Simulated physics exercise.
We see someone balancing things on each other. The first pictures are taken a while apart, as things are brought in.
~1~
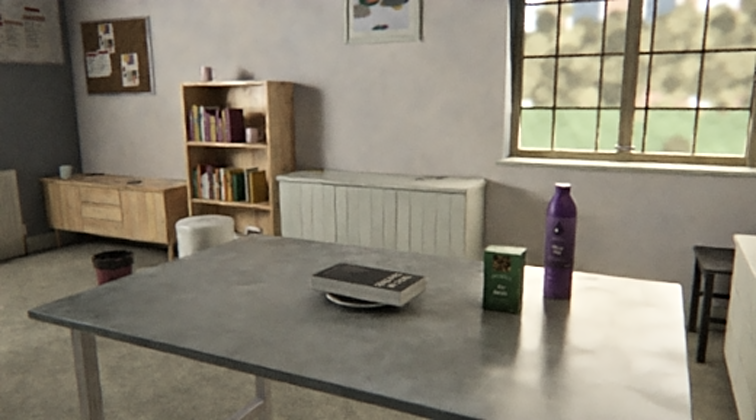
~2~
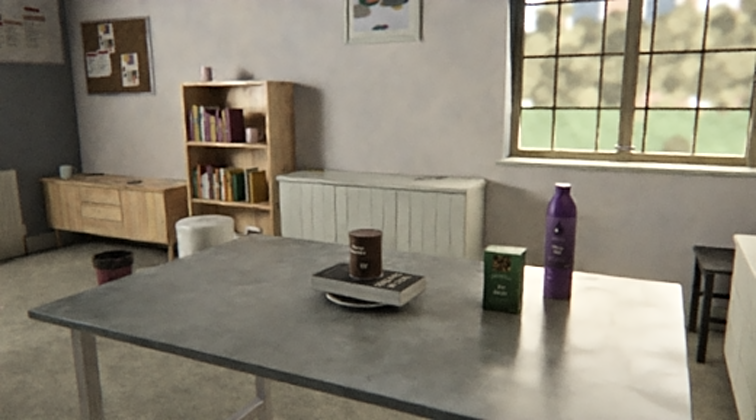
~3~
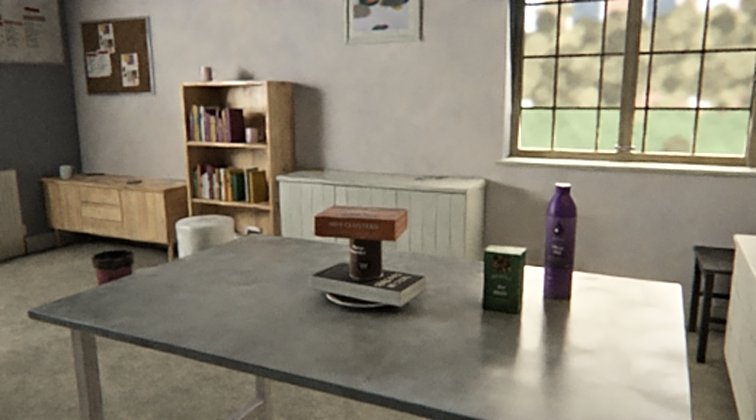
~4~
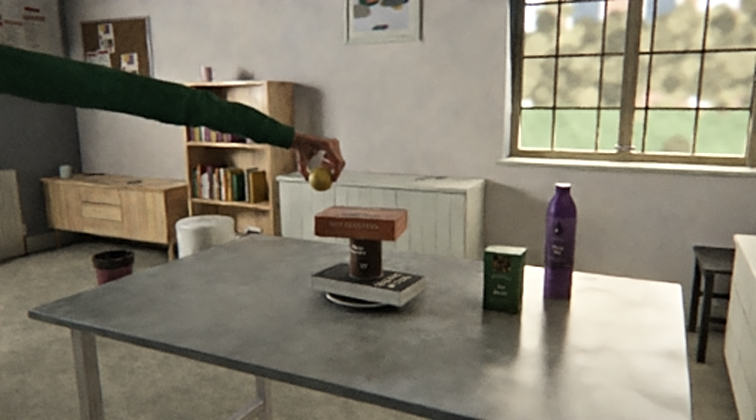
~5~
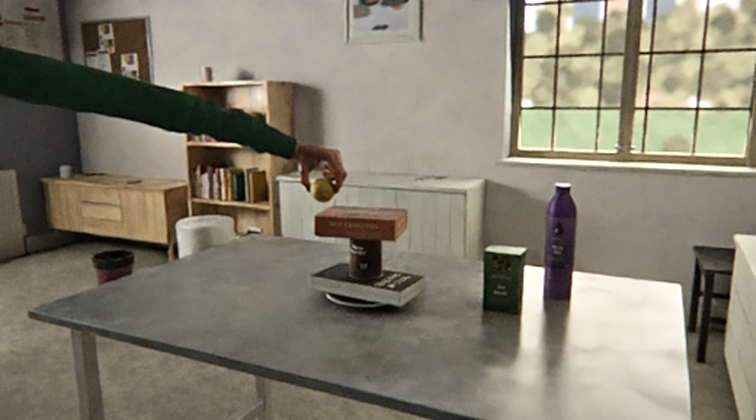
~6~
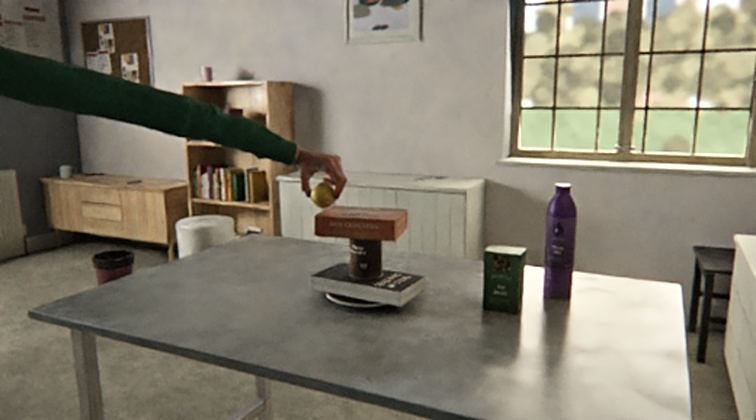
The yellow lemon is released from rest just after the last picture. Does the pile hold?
It loses its balance.
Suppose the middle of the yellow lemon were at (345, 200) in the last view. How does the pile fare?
Then it holds.
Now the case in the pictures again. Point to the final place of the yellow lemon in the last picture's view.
Around (285, 276).
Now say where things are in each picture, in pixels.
The last thing is not in view yet; purple bottle (560, 241), in the first frame.
The last thing is not in view yet; black book (368, 283), in the second frame.
The last thing is not in view yet, in the third frame.
Still above its spot; yellow lemon (321, 179); purple bottle (560, 241), in the fourth frame.
Still above its spot; yellow lemon (323, 190); black book (368, 283), in the fifth frame.
In place under the hand; yellow lemon (323, 196), in the sixth frame.
Then, 0.40 s past the last view, yellow lemon now fallen.
Then, 0.50 s past the last view, things are still on the move.
Then, 1.40 s past the last view, nothing new.
Finally, fallen, yellow lemon; the other 6 still in place. Final places as the last picture's camera would see them, yellow lemon near (285, 276). The pile comes apart.
